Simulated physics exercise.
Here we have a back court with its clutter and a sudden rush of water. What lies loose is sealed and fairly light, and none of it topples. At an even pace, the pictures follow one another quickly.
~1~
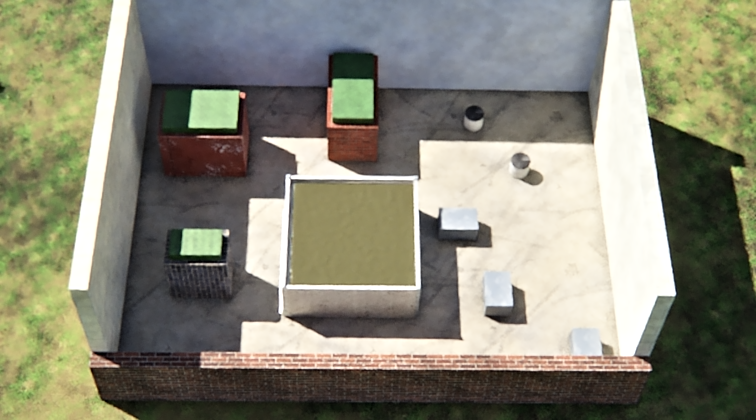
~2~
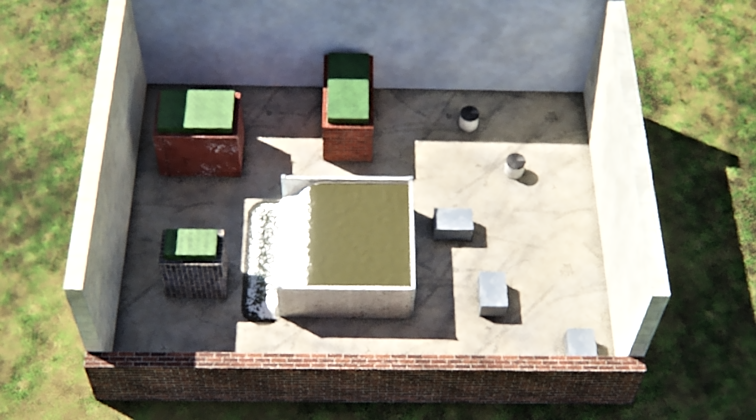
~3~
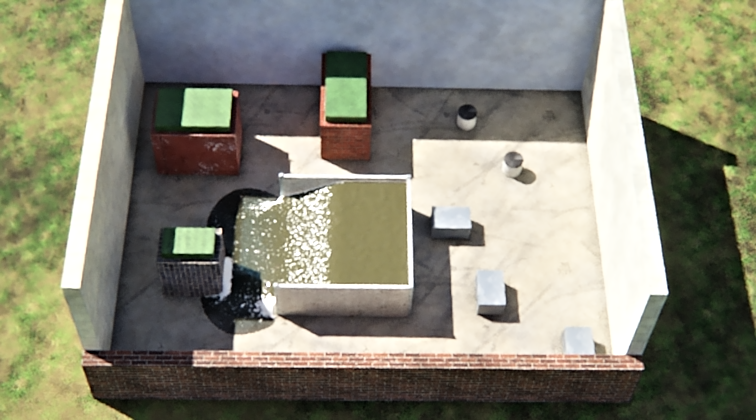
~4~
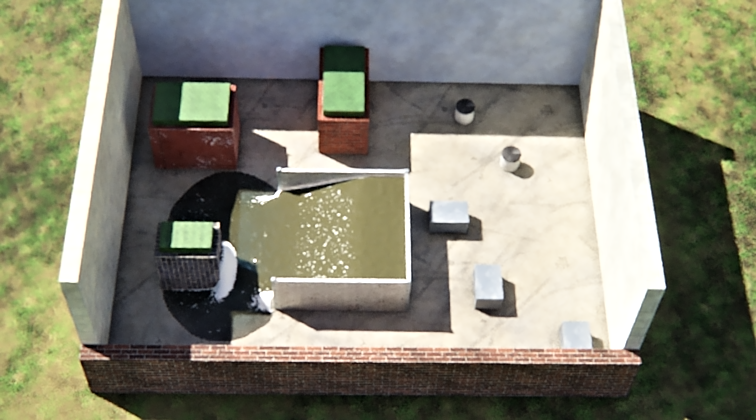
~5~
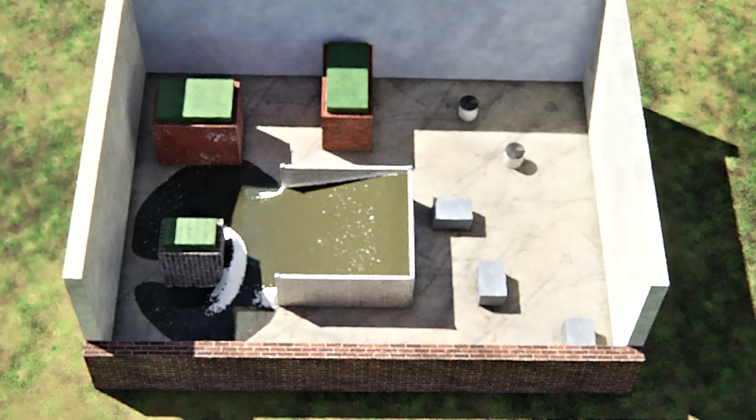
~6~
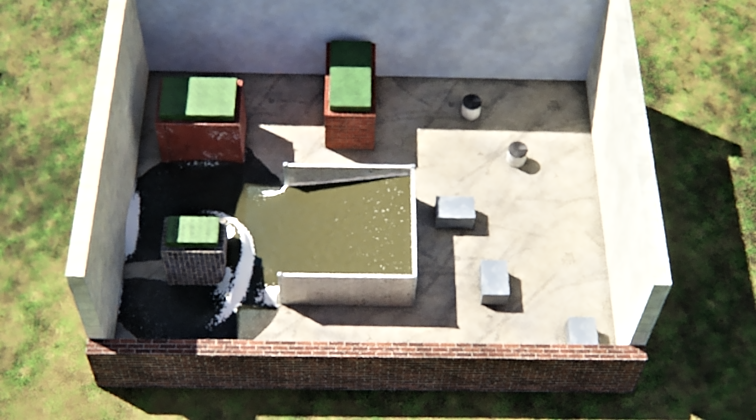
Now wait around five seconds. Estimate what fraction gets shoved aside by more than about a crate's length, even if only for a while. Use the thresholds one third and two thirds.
I'd put it under one third.
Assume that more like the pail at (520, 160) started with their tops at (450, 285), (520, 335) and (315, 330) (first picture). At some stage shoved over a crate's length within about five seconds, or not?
In sequence: Doesn't go far, pushed clear, pushed clear.
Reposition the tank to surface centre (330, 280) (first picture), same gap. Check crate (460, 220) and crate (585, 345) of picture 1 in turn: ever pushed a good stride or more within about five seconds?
Findings in sequence - reached that distance; stopped sooner.
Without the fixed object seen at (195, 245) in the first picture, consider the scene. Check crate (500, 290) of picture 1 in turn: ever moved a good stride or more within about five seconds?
This one: The full distance.
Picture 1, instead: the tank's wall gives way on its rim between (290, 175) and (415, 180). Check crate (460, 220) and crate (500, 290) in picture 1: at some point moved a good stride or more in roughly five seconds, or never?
Result, first then second: A shorter distance; a shorter distance.
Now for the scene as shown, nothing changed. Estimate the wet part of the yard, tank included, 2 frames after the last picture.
30 per cent, roughly.
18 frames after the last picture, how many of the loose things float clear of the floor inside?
The number is 0.
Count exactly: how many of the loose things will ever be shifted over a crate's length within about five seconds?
1.
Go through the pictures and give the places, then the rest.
A crate at (458, 218) rests on the ground; a pail at (521, 160) rests on the ground; 0 of 5 have shifted, in the first picture.
A crate at (453, 219), on the bottom; a pail at (516, 161), on the bottom; 0 of 5 have shifted, in the second picture.
A crate at (451, 217), on the bottom; a pail at (514, 159) rests on the ground; 0 of 5 have shifted, in the third picture.
A crate at (449, 211) rests on the ground; a pail at (511, 154), on the bottom; 0 of 5 have shifted, in the fourth picture.
A crate at (452, 208) rests on the ground; a pail at (515, 150) rests on the ground; 0 of 5 have shifted, in the fifth picture.
A crate at (455, 207) rests on the ground; a pail at (518, 149), on the bottom; 0 of 5 have shifted, in the sixth picture.
A moment on, 0 of 5 are well off their spots; 0 afloat.
Next, 0 of 5 are well off their spots; 0 afloat.
Later, 0 of 5 are well off their spots; 0 afloat.
In the end, 1 of 5 are well off their spots, and 1 have been at some point; 1 afloat.
